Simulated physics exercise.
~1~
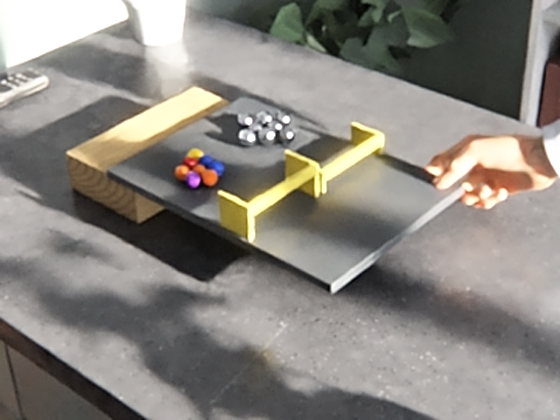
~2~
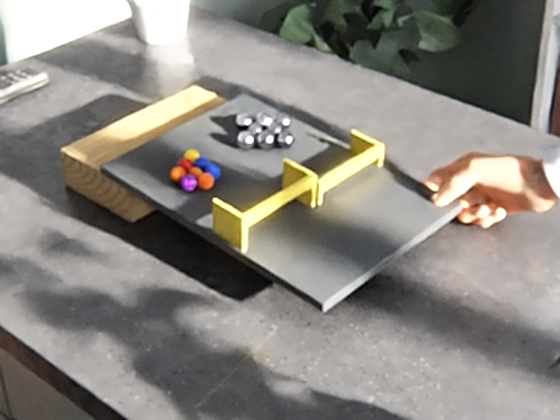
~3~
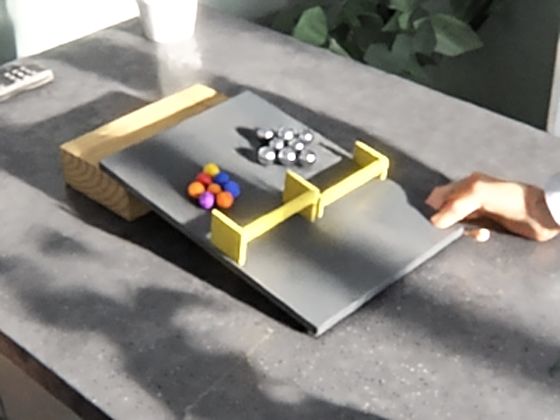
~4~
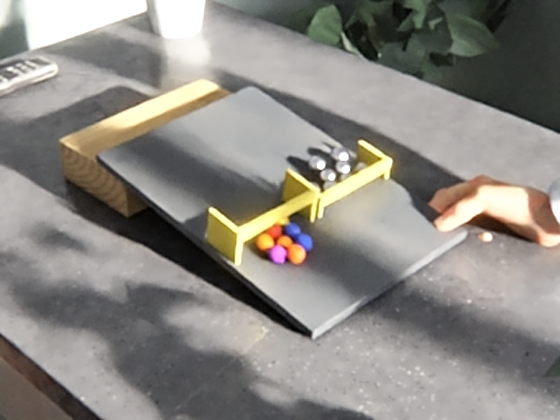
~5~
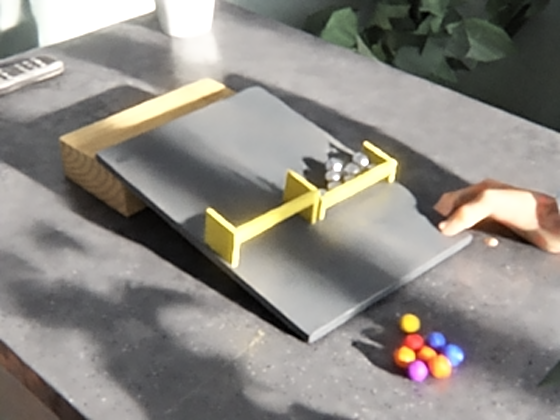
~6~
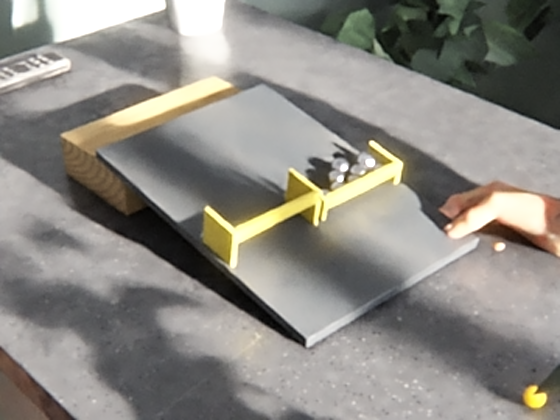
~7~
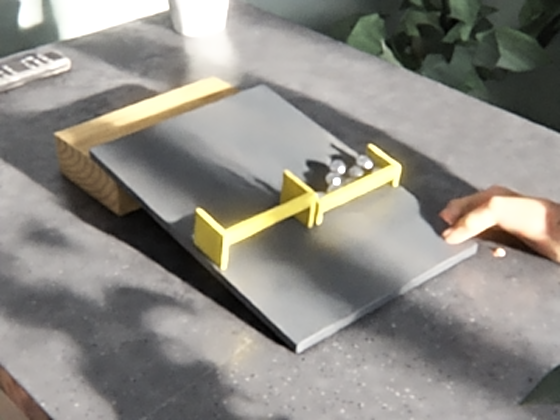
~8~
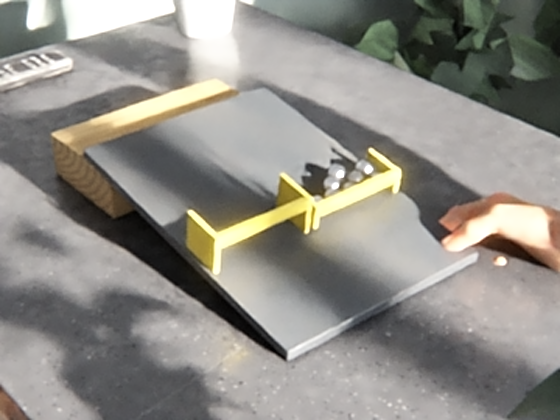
A dark grey board, its left end propped on a wooden block, lies on a speckled grey counter seen from above at an angle. Two low yellow gates stand across it, with bright multicoloured balls uphill of the nearer one and silvery balls uphill of the farther one. A hand at the right lowers its end of the board to the counter, and both groups roll down. The coloured balls pass the nearer gate, roll off the board and leave view at the lower right. The silvery balls stop and stay gathered behind the farther gate.
